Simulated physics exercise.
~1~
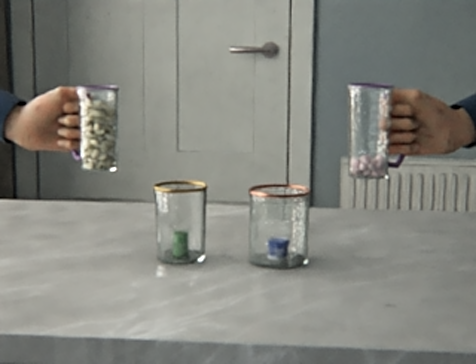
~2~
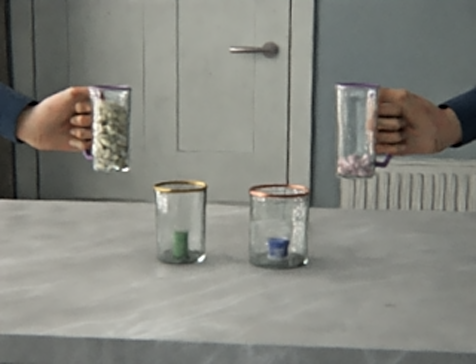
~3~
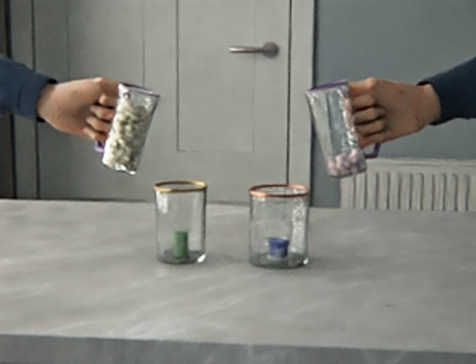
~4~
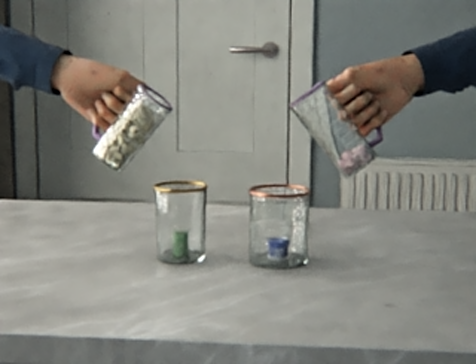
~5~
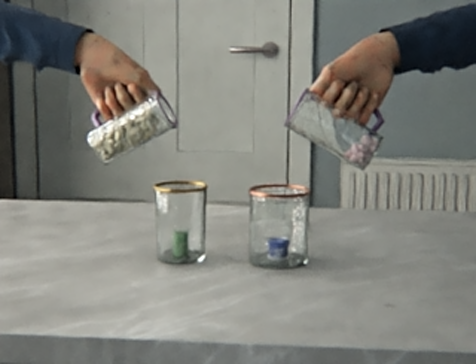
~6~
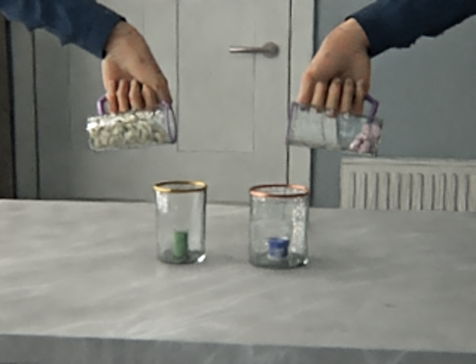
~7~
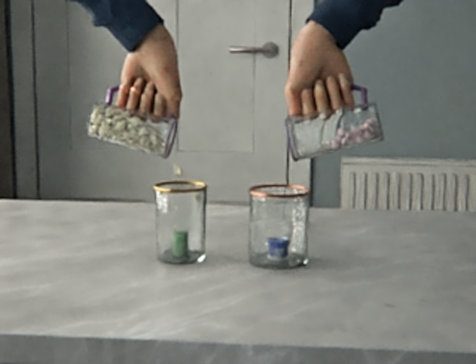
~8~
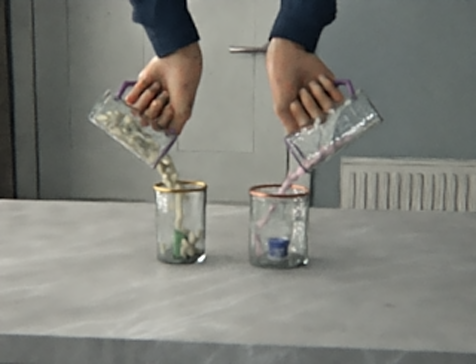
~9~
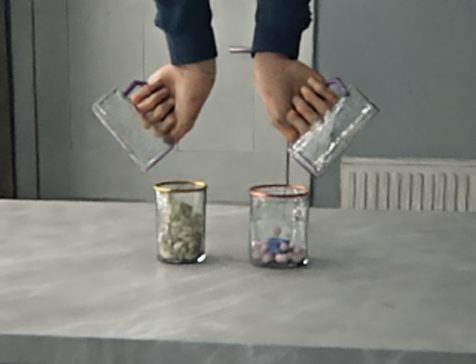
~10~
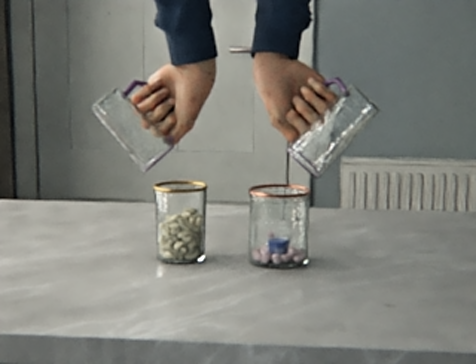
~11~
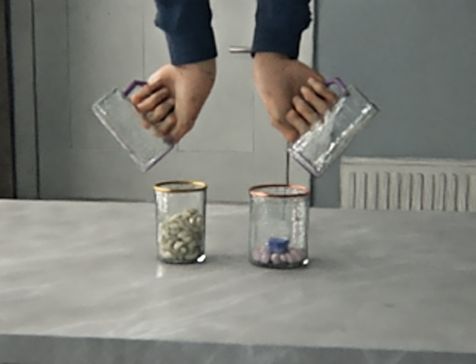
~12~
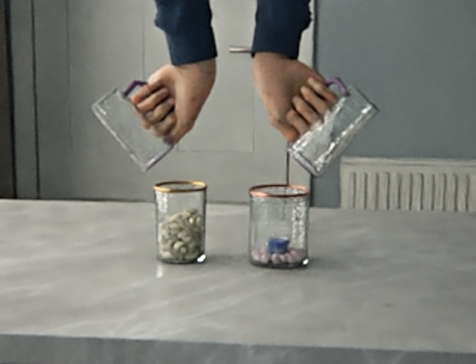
On a grey marbled tabletop in front of a grey door and a pale radiator, seen from straight ahead, stand two clear glasses with gilded rims, a small green object in the left one and a blue one in the right. Two hands in dark blue sleeves hold up clear cups, the left well filled with pale greenish pieces, the right holding fewer pinkish ones. The hands move inward and tip the cups until both loads tumble into the glasses. The pale pieces bury the green object, while the blue one still shows above the shallow pinkish layer. The emptied cups stay tilted overhead.
